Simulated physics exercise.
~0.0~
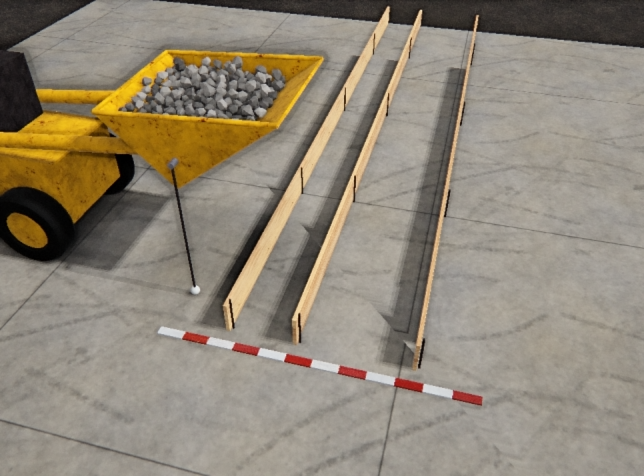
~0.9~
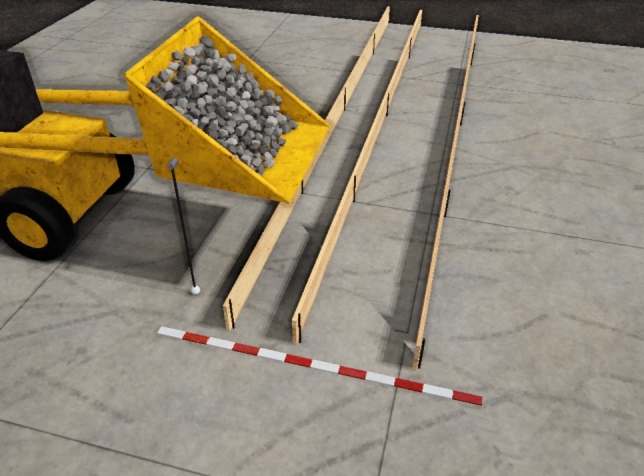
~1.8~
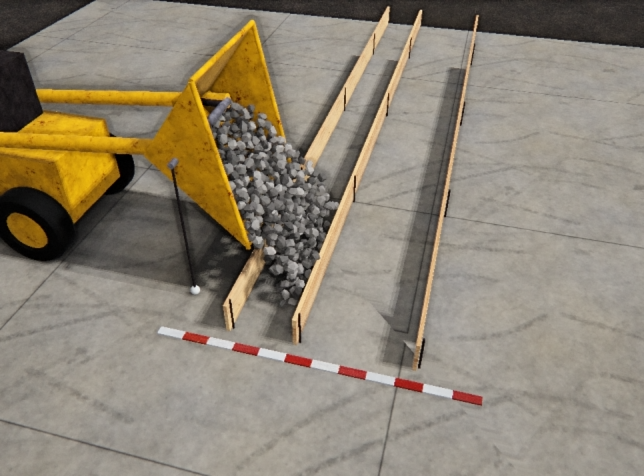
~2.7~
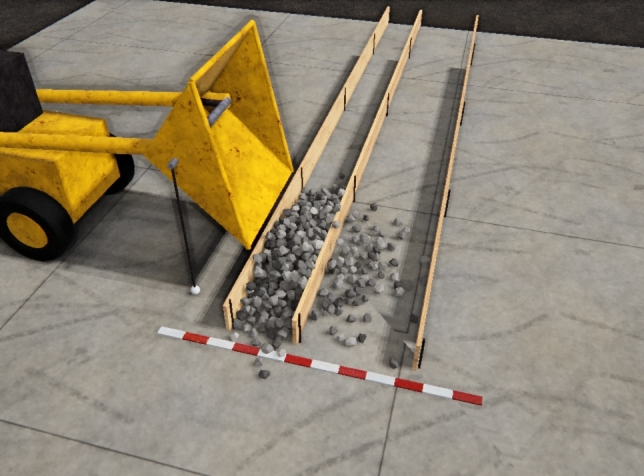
A yellow loader tips grey stones between wooden boards, most settling in the nearer bay.
